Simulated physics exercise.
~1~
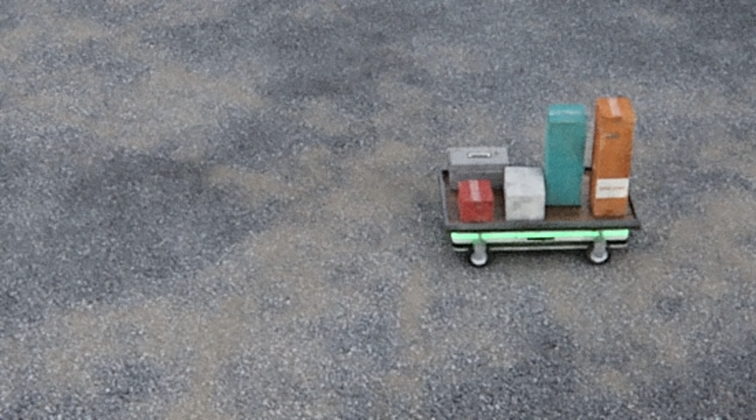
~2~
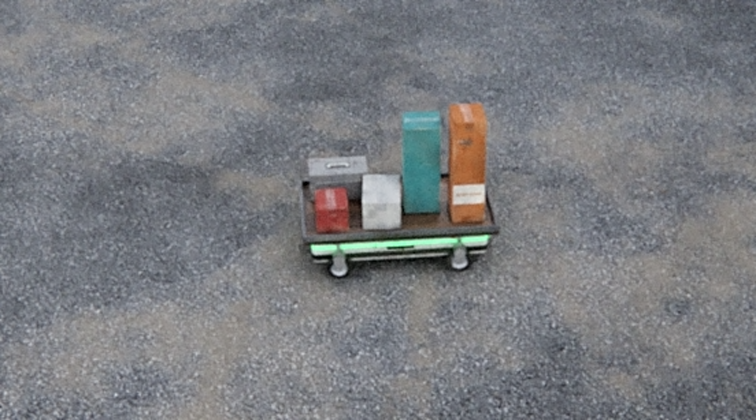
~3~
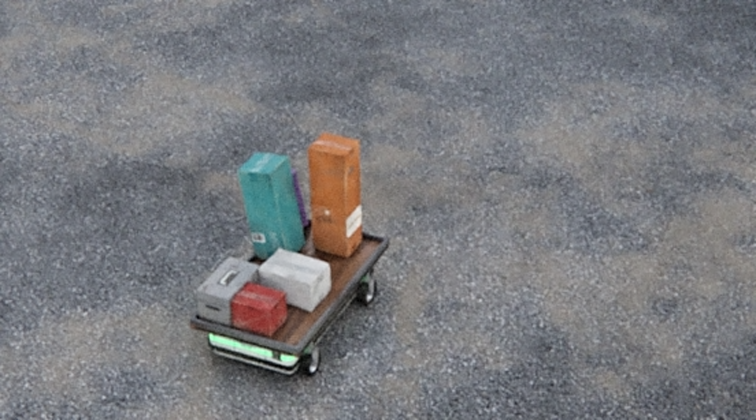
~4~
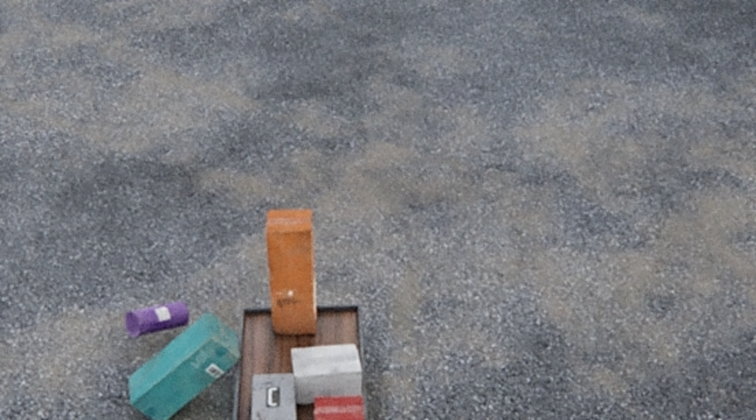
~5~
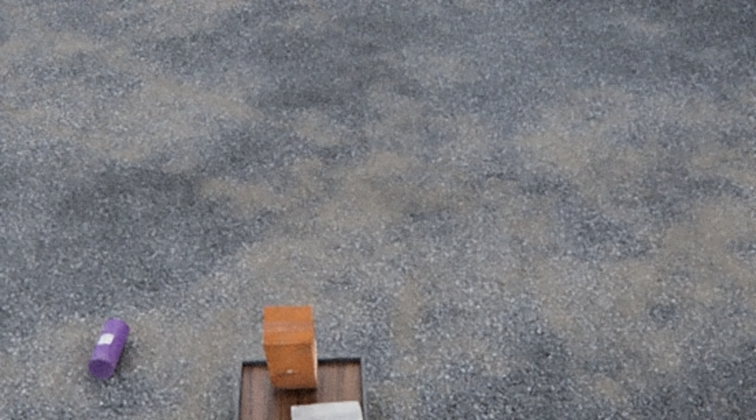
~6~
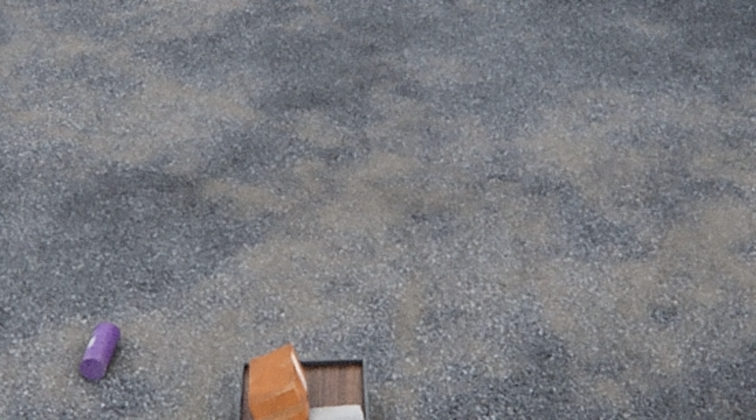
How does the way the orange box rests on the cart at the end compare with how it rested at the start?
At the start the orange box stood upright on the cart, but by the end it had tipped over and was lying on its side on the deck.
